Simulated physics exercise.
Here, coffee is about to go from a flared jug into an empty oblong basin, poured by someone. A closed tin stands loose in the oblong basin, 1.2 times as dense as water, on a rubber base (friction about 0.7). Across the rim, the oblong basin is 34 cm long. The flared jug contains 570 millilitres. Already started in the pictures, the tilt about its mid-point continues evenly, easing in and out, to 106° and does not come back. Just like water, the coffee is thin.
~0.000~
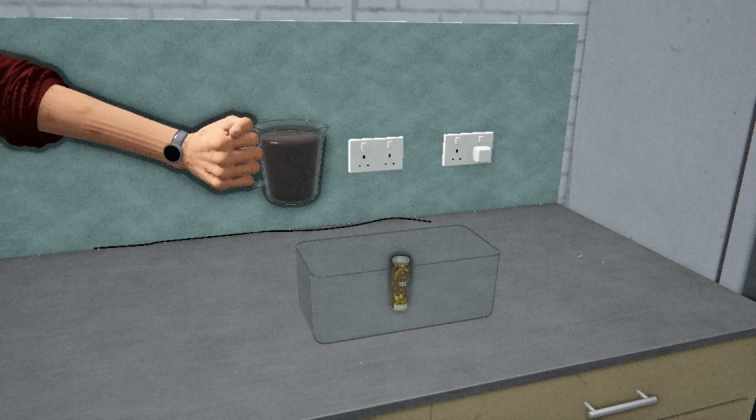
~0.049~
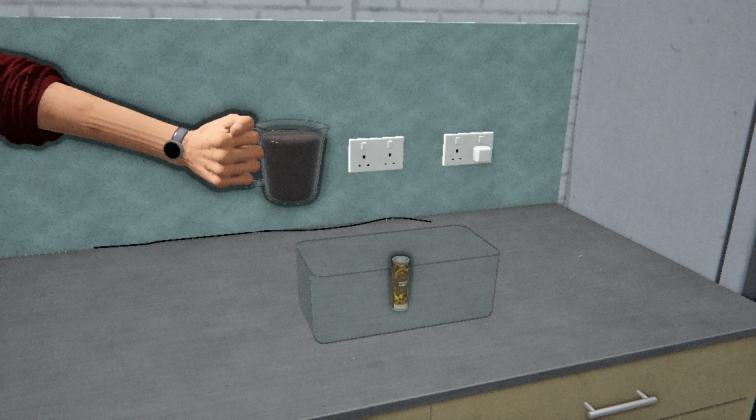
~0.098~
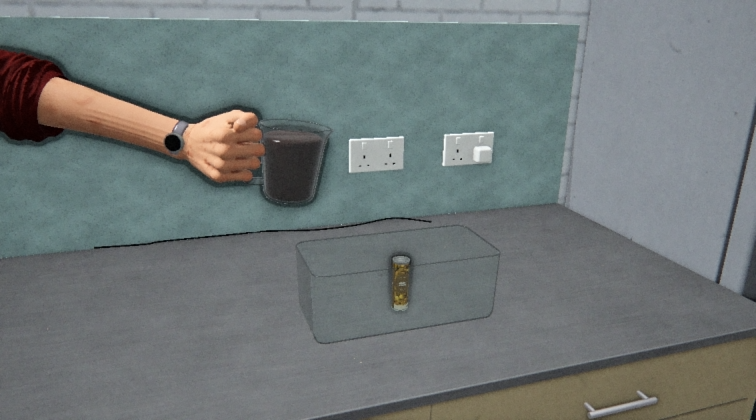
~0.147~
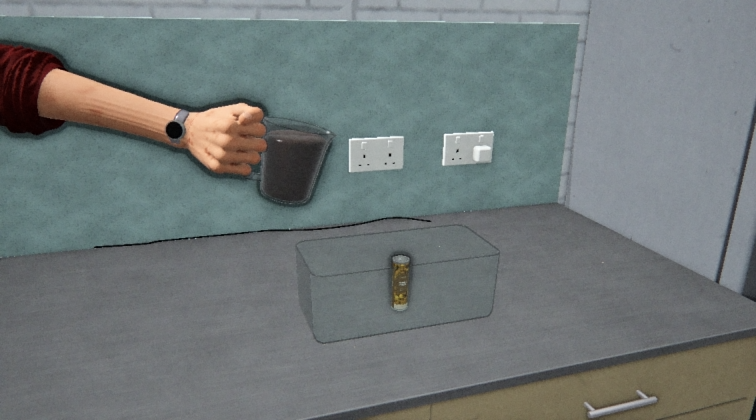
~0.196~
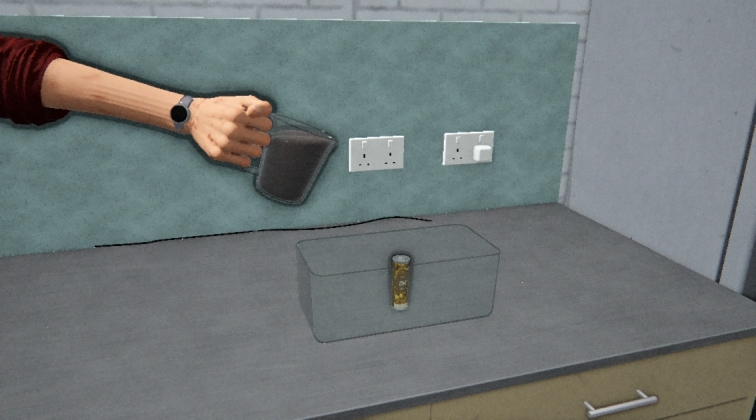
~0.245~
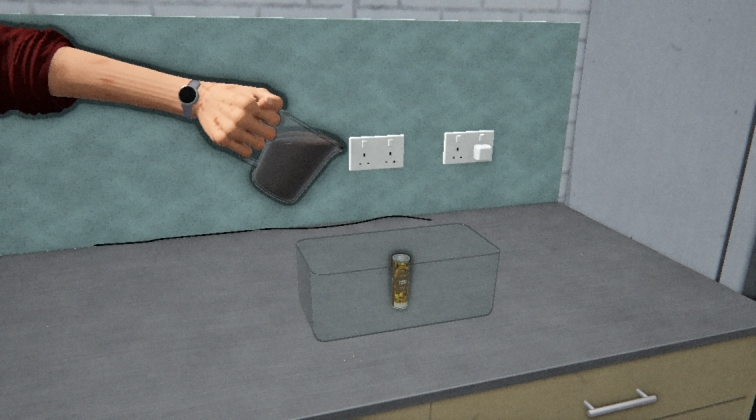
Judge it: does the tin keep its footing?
It's going to stay vertical.
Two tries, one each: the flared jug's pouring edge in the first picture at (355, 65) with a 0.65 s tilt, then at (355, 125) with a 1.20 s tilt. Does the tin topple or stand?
Try 1: Still standing; try 2: Tipped over.
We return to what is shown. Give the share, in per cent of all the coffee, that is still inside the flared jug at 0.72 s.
Roughly 10 per cent.
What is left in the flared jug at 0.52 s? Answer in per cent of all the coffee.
Portion remaining: Approx. 52 per cent.
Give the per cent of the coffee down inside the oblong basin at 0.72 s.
Roughly 72 per cent.
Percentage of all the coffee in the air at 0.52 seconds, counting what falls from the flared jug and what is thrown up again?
Roughly 34 percent.
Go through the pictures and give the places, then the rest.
In the first picture, tilt 0°; pouring edge (330, 125); surface from (259, 138) to (320, 135); the oblong basin's rim runs from (303, 260) to (482, 239); the tin's top is at (401, 262).
In the second picture, tilt 1°; pouring edge (331, 126); surface from (260, 137) to (321, 135).
In the third picture, tilt 6°; pouring edge (334, 129); surface from (262, 136) to (323, 136).
In the fourth picture, tilt 13°; pouring edge (337, 134); surface from (265, 135) to (326, 137).
In the fifth picture, tilt 22°; pouring edge (340, 141); surface from (267, 138) to (333, 138).
In the sixth picture, tilt 33°; pouring edge (342, 149); surface from (266, 146) to (337, 143); 1 per cent is over the edge.
Then, 0.52 s in, the tilt is 95° and 52 per cent is still to pour; the tin stands where it began.
Then, 0.72 s in, the tilt is 106° and 9 per cent is still to pour; the tin stands 1 cm from where it began.
Then, 0.92 s in, the tilt is 106° and 0 per cent is still to pour; the tin stands 1 cm from where it began.
Then, 1.15 s in, the tilt is 106° and 0 per cent is still to pour; the tin stands 1 cm from where it began.
Finally, the tin stands 1 cm from where it began.
